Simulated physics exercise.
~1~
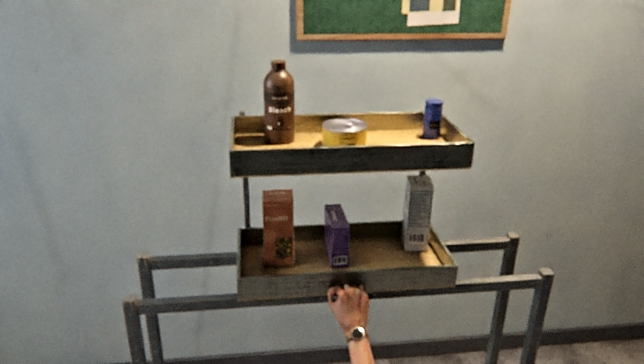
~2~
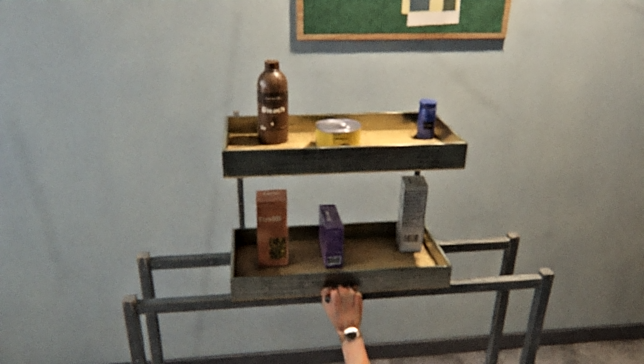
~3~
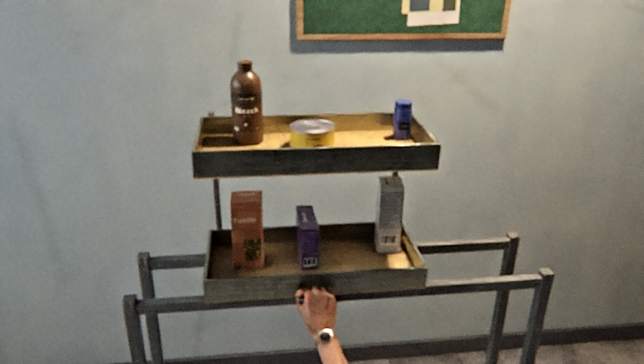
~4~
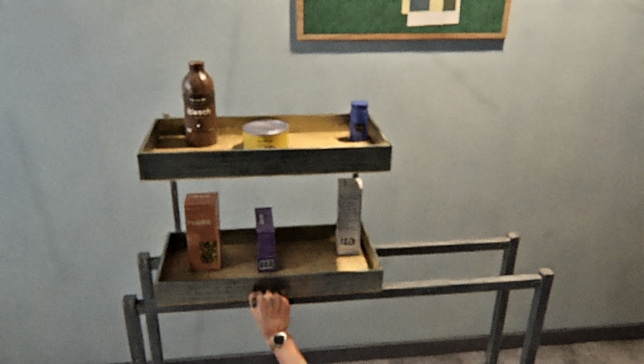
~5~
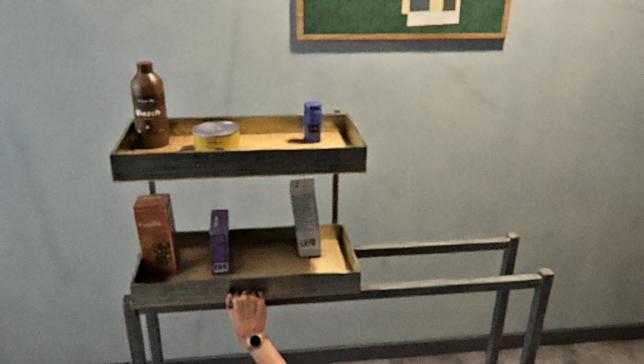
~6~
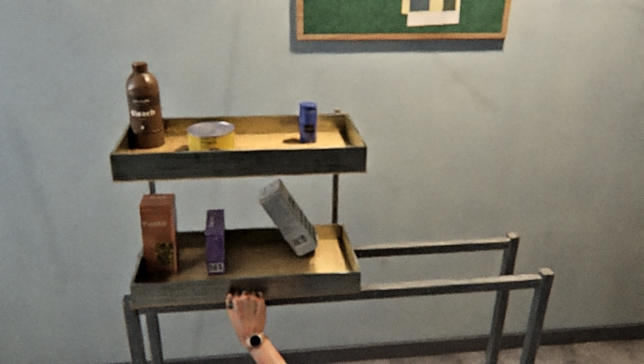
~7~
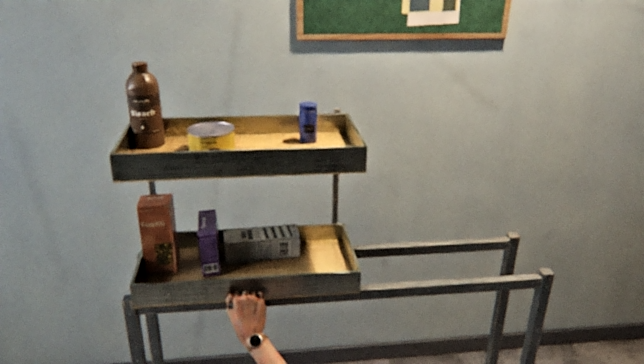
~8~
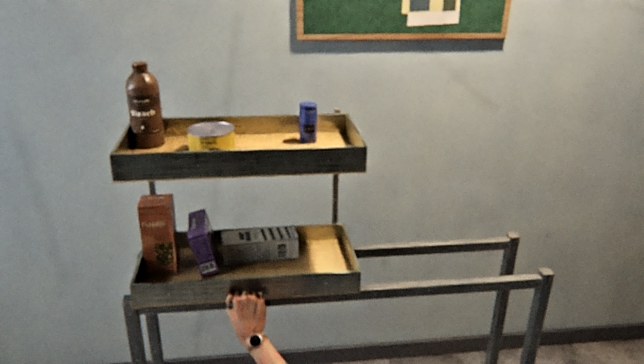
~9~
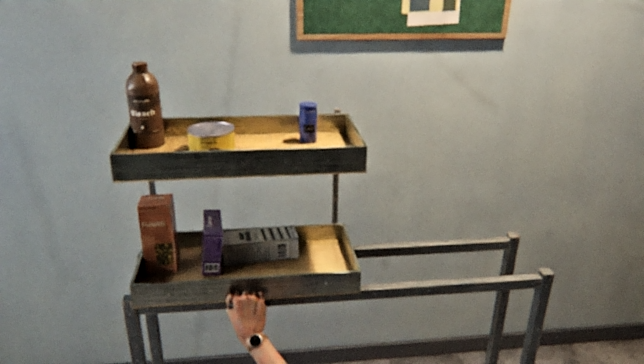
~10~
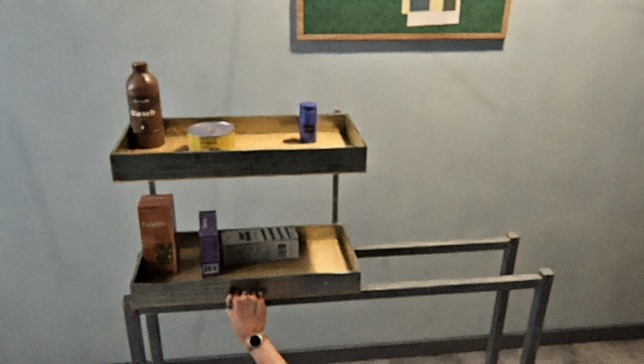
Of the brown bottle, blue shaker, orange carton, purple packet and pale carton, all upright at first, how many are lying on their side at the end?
One of them is lying on its side at the end, the pale carton on the lower level. The other four are still standing.
A two-level tray holding a bottle, a tub, a blue shaker and three boxes slides left along rails, a hand at its front edge, and stops. The pale carton topples left beside the purple packet, which briefly leans, then stands upright again, while the carton stays down.
